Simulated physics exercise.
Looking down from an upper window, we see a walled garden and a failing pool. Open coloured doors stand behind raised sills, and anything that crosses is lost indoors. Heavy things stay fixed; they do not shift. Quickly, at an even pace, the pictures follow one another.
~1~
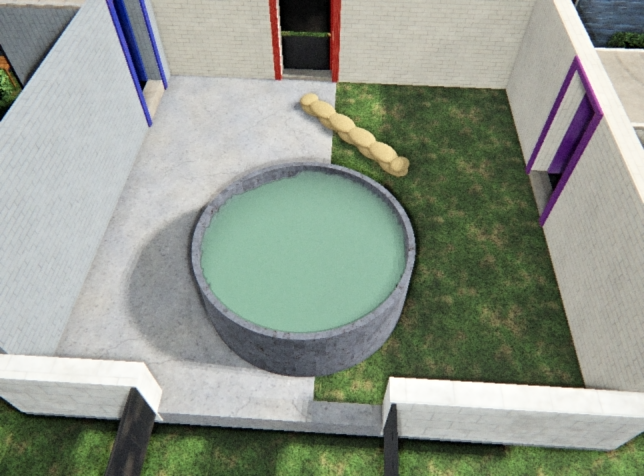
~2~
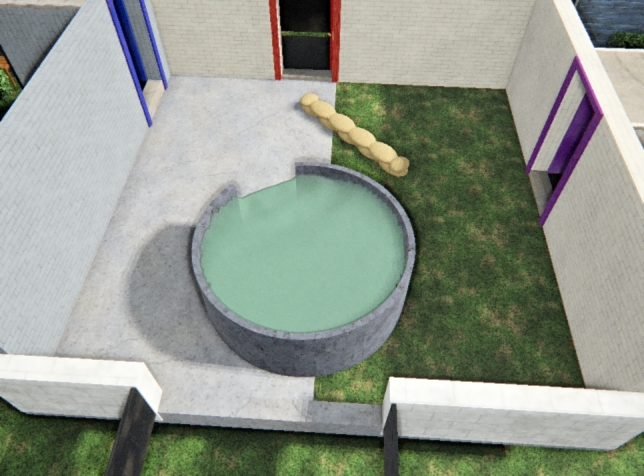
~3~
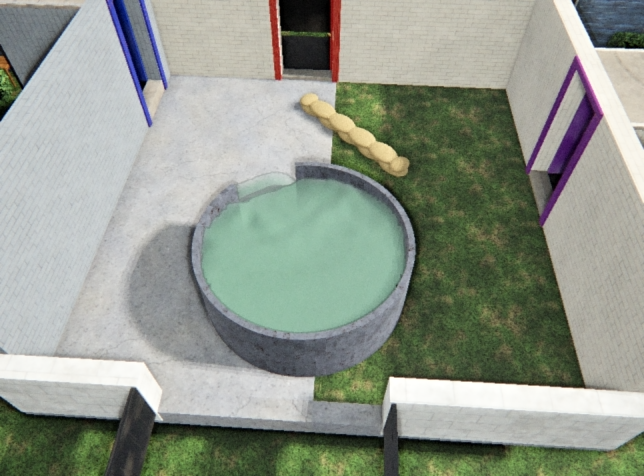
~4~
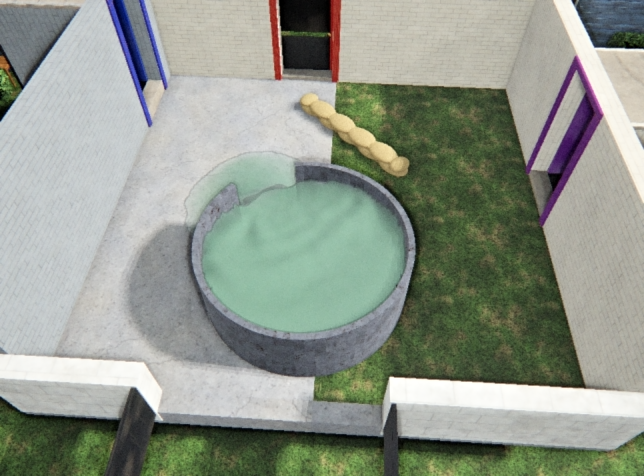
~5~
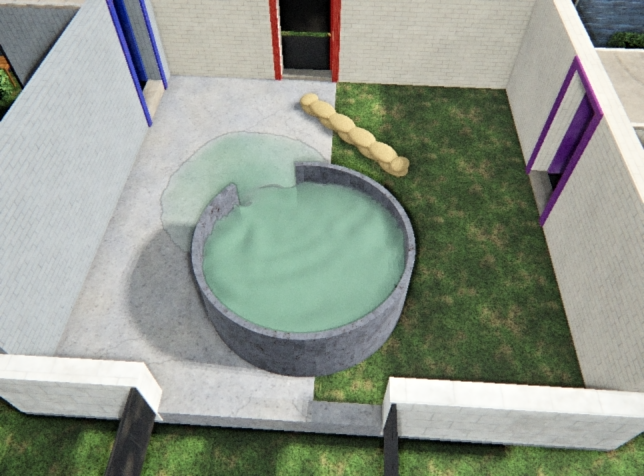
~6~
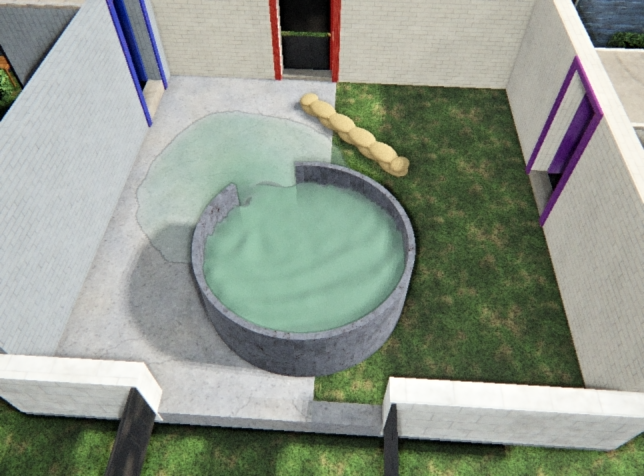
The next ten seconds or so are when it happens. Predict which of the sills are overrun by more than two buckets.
My prediction: The purple door is not swamped; the blue door is swamped; the red door is swamped.
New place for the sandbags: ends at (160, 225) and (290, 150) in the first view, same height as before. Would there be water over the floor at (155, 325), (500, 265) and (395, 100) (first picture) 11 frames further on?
Point by point: Inundated; no flooding; inundated.
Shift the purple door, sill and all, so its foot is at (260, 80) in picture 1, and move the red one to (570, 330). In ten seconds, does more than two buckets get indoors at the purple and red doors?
Note: Purple door breaks the limit; red door keeps within limits.
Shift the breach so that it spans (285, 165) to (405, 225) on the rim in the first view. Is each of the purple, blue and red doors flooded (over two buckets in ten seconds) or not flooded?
Well, the purple door overshoots, the blue door overshoots, and the red door overshoots.
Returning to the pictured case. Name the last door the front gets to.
The purple-painted one.
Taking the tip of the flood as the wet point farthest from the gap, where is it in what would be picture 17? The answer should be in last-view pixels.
Farthest reach: (171, 76).
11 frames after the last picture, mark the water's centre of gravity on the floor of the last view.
That comes out near (263, 212).
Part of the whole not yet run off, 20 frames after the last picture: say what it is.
About 96 per cent.
A moment on, water covers 30 % of the floor; the purple door not reached, the blue door wet at the sill, nothing in, the red door wet at the sill, nothing in.
Next, water covers 35 % of the floor; the purple door not reached, the blue door under two buckets in, the red door over two buckets in.
Then, water covers 50 % of the floor; the purple door not reached, the blue door over two buckets in, the red door far over two buckets in.
Later, water covers 75 % of the floor; the purple door not reached, the blue door over two buckets in, the red door far over two buckets in.
In the end, water covers 95 % of the floor; the purple door wet at the sill, nothing in, the blue door over two buckets in, the red door far over two buckets in.
